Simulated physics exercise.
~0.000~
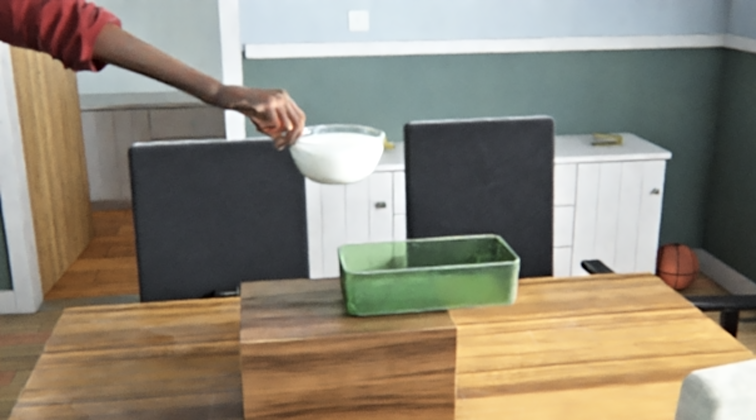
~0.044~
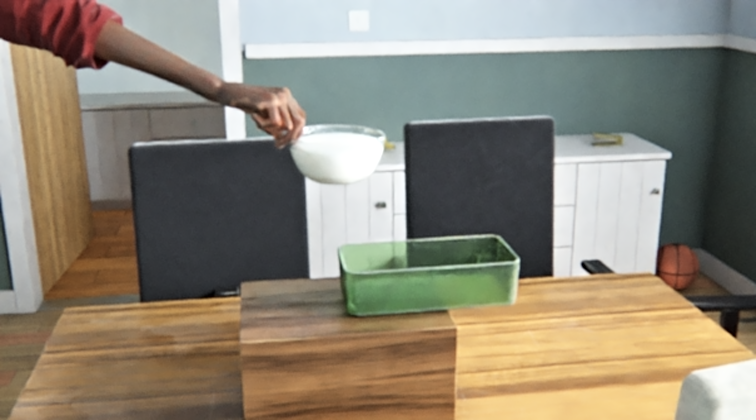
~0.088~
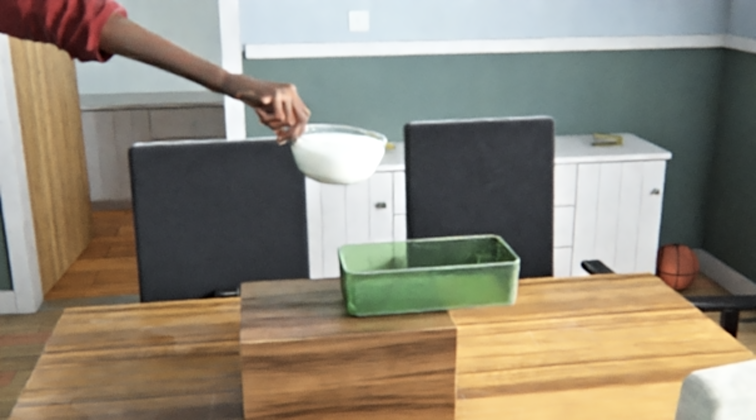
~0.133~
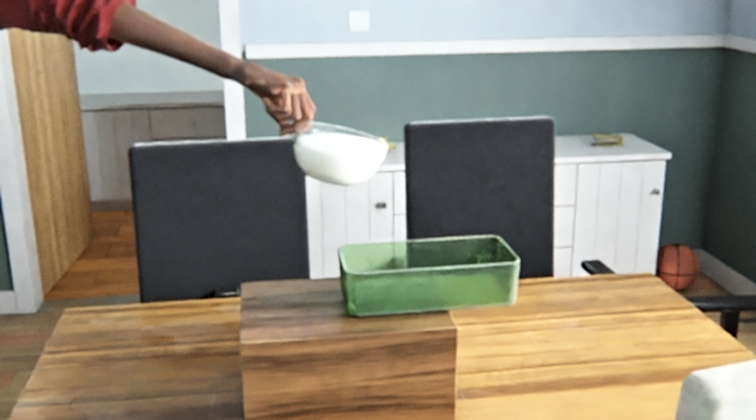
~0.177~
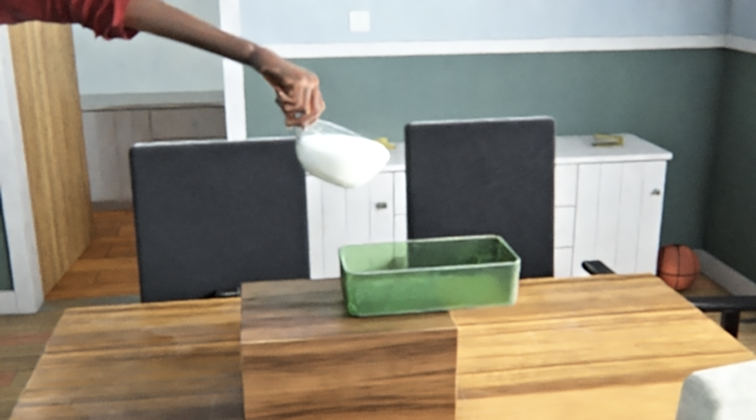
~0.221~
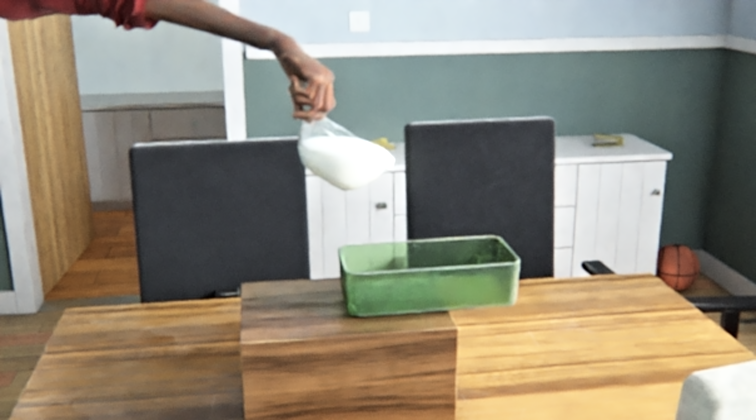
A hand slowly tilts a round bowl of milk rightwards above a green dish on a block.
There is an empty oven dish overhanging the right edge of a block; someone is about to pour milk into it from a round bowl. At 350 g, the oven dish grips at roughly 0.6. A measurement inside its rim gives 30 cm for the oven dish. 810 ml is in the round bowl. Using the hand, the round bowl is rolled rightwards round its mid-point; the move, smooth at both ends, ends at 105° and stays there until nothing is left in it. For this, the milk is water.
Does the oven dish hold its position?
Yes, it holds.
After 0.48 s the tilt is 98° and 12 per cent is still to pour; the oven dish lies level with 32 per cent in it.
After 0.66 s the tilt is 105° and 0 per cent is still to pour; the oven dish lies level with 82 per cent in it.
After 0.86 s the tilt is 105° and 0 per cent is still to pour; the oven dish lies level with 89 per cent in it.
After 1.07 s the tilt is 105° and 0 per cent is still to pour; the oven dish lies level with 91 per cent in it.
In the end the oven dish lies level with 91 per cent in it.
